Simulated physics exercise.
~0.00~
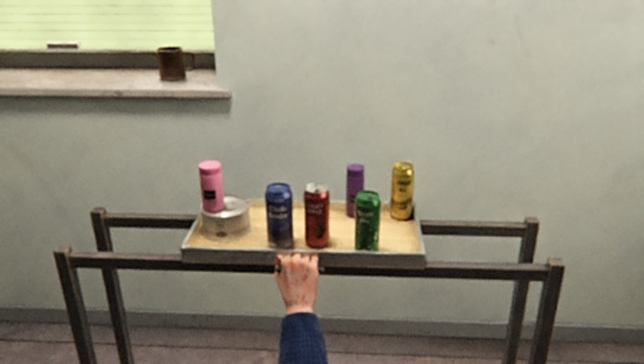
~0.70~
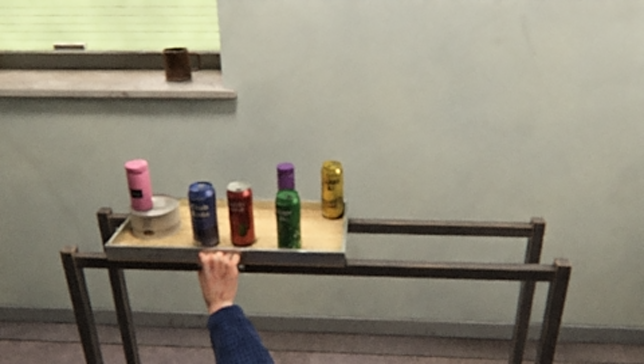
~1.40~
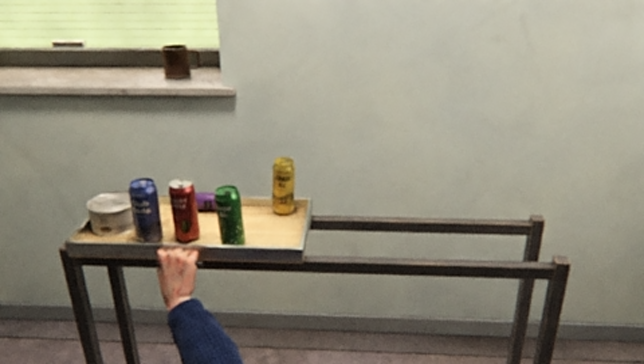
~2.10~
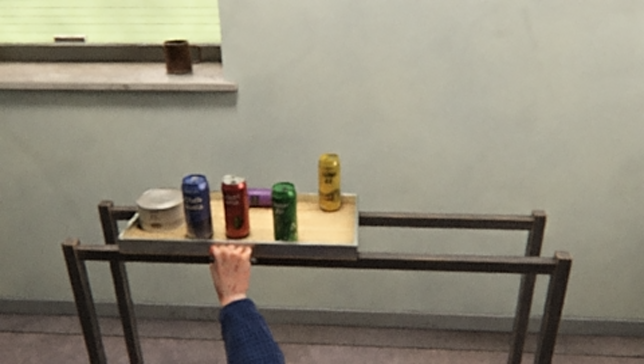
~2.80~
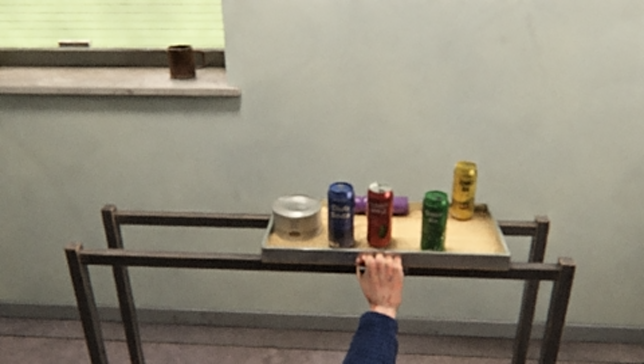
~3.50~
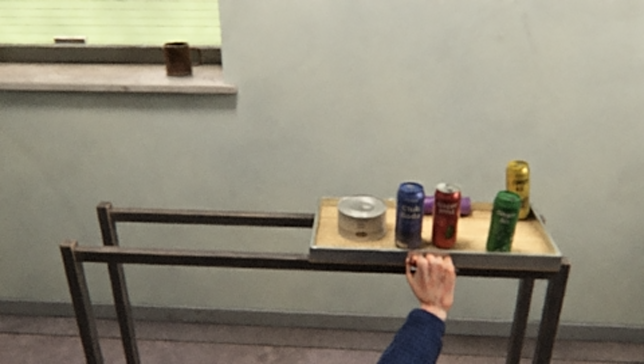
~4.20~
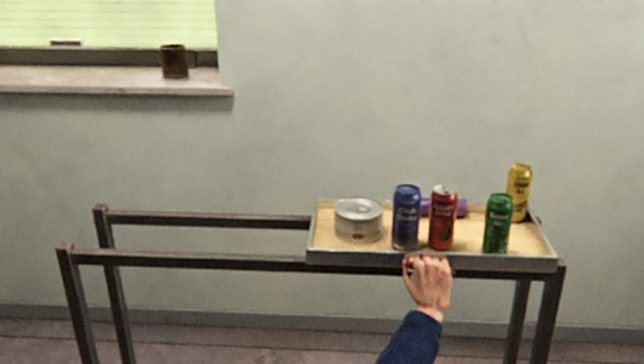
In the video, a hand slides a tray of colourful cans, a white tub and pink and purple containers left along rails, and the pink one disappears while the purple one topples. The hand then moves the tray to the right end, where the purple container still lies among upright cans.
